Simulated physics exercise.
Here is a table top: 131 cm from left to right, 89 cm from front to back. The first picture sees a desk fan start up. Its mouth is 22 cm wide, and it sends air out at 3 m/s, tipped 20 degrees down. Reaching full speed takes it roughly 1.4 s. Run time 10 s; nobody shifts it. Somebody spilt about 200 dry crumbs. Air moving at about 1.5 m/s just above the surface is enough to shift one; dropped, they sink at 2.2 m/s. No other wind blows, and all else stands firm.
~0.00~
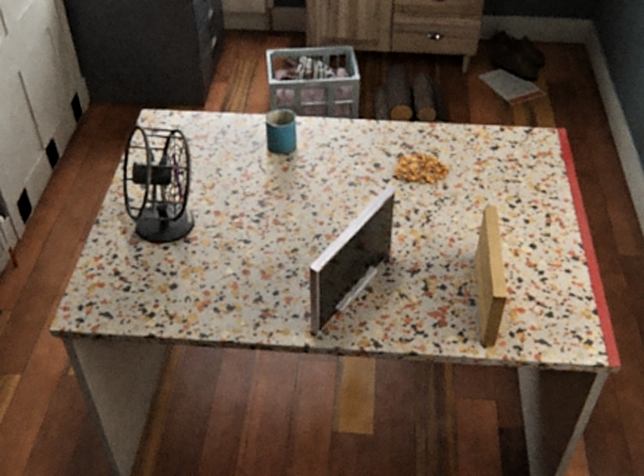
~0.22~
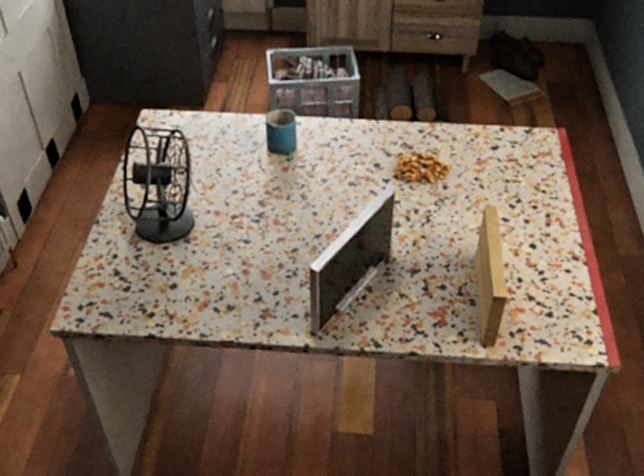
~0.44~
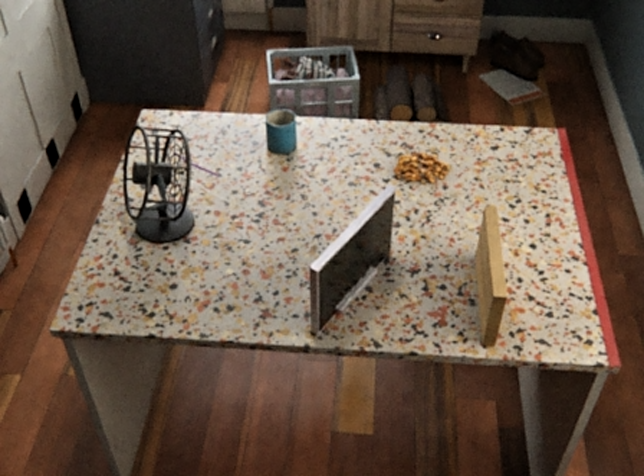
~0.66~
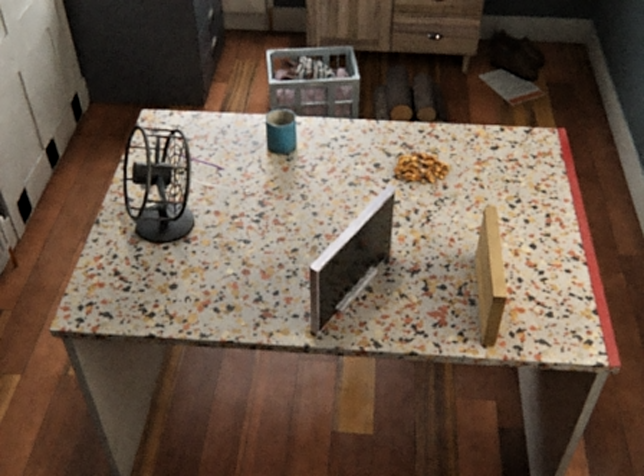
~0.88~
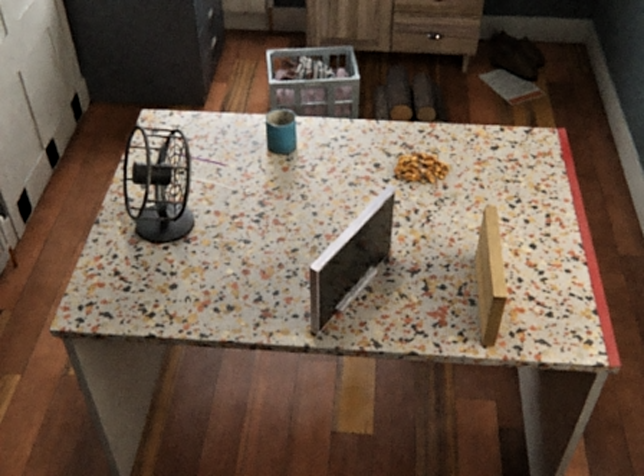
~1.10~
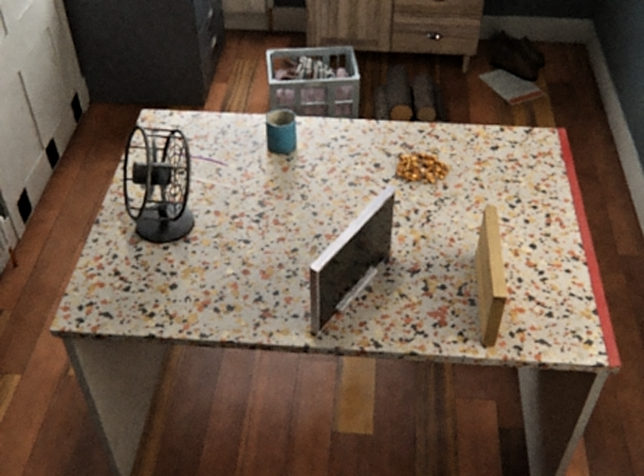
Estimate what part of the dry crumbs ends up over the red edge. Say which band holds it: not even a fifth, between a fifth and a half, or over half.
The band that holds it is over one half.
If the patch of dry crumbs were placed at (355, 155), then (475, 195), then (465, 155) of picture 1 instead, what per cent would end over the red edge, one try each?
About 0, 100 and 60 in a hundred, in that order.
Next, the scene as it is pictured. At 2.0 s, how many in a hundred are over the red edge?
About 80 %.
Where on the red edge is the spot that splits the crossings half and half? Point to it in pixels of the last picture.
Midpoint of crossings, approx. (570, 150).
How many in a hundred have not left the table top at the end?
It comes to about 0 % at the end.
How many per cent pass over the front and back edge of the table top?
About 0 % front, about 25 % back.
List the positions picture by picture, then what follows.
In the first picture, the middle of the dry crumbs is near (416, 167), none has stirred yet and the mouth of the desk fan is at (156, 174).
In the second picture, the middle of the dry crumbs is near (416, 166), none has stirred yet and the red edge is centred on (589, 230).
In the third picture, the middle of the dry crumbs is near (416, 166), none has stirred yet, the top of a mug is at (281, 118) and the top of a board is at (495, 249).
In the fourth picture, the middle of the dry crumbs is near (416, 166) and none has stirred yet.
In the fifth picture, the middle of the dry crumbs is near (416, 166) and none has stirred yet.
In the sixth picture, the middle of the dry crumbs is near (416, 166) and none has stirred yet.
After 2.0 s, 0 % are on the move or not yet settled, 77 % are over the red edge.
After 3.2 s, 0 % are on the move or not yet settled, 77 % are over the red edge.
After 5.5 s, 0 % are on the move or not yet settled, 77 % are over the red edge.
After 10.0 s, at the end, 77 % are over the red edge.
